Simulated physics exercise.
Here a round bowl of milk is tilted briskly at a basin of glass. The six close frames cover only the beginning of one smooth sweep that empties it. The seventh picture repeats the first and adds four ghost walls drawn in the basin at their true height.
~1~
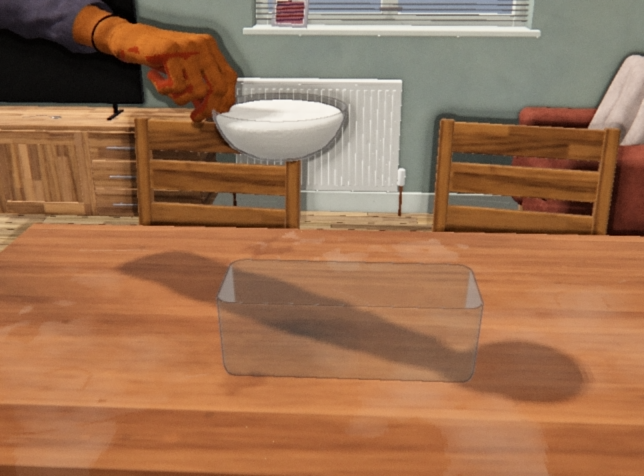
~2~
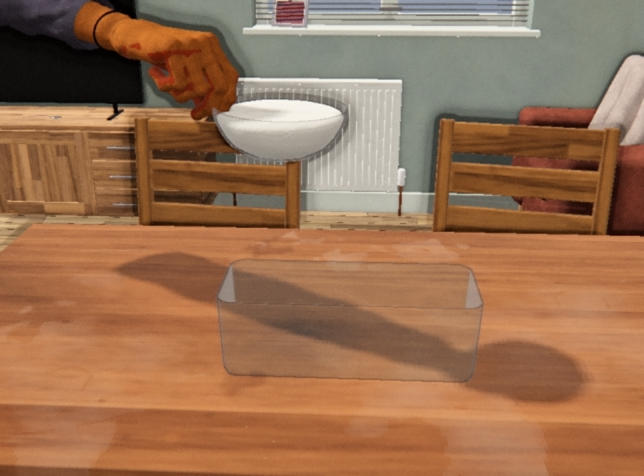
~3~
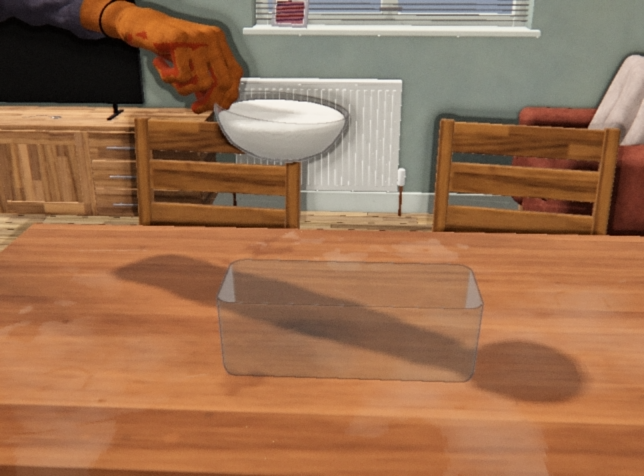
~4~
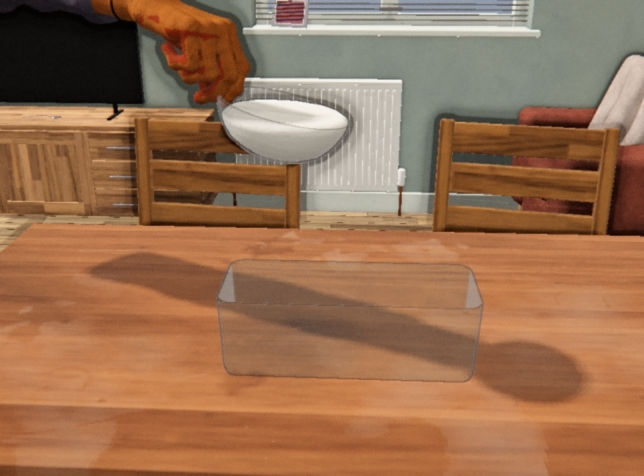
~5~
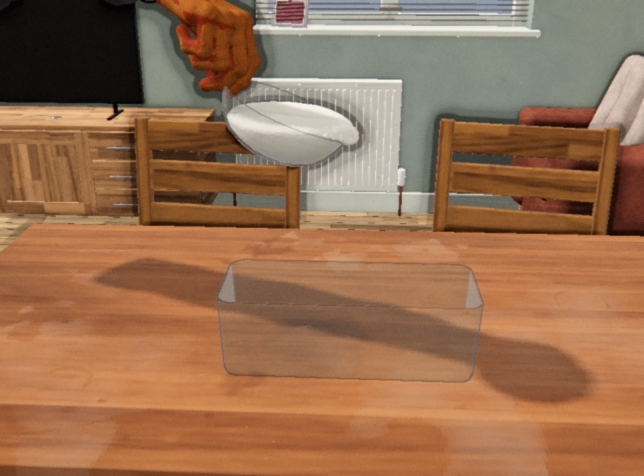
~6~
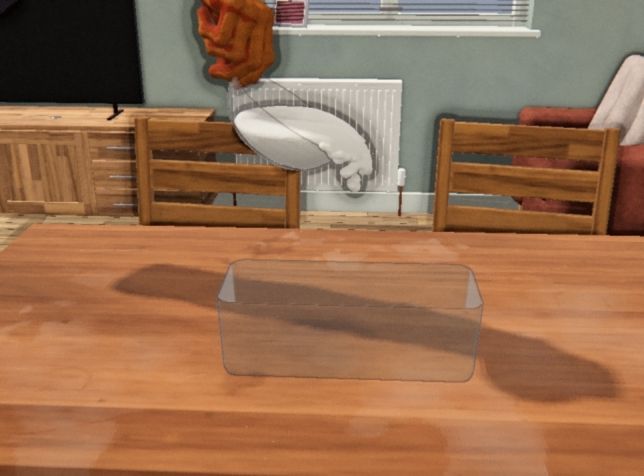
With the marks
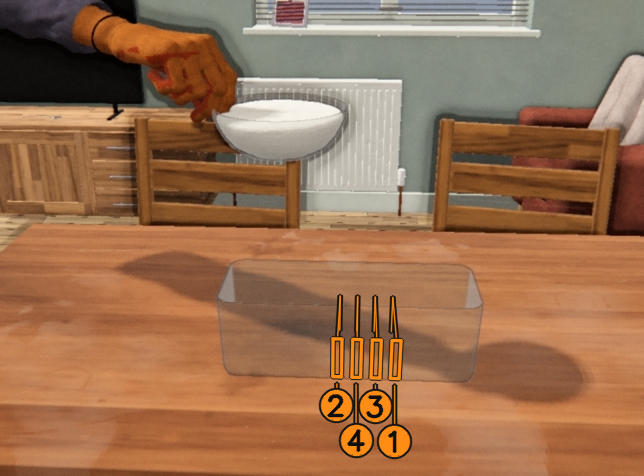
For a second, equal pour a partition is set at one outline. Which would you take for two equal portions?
Take 1.
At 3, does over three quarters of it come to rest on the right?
No, it does not.
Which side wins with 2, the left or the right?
The right side.
On the marked copy, 1 at (394, 385); 2 at (336, 383); 3 at (375, 384); 4 at (356, 384).
Choosing 1, about 48 % ends left of the wall and 45 % right of it; 7 % is lost outside.
Choosing 2, about 9 % ends left of the wall and 84 % right of it; 7 % is lost outside.
Choosing 3, about 27 % ends left of the wall and 67 % right of it; 6 % is lost outside.
Choosing 4, about 15 % ends left of the wall and 79 % right of it; 6 % is lost outside.
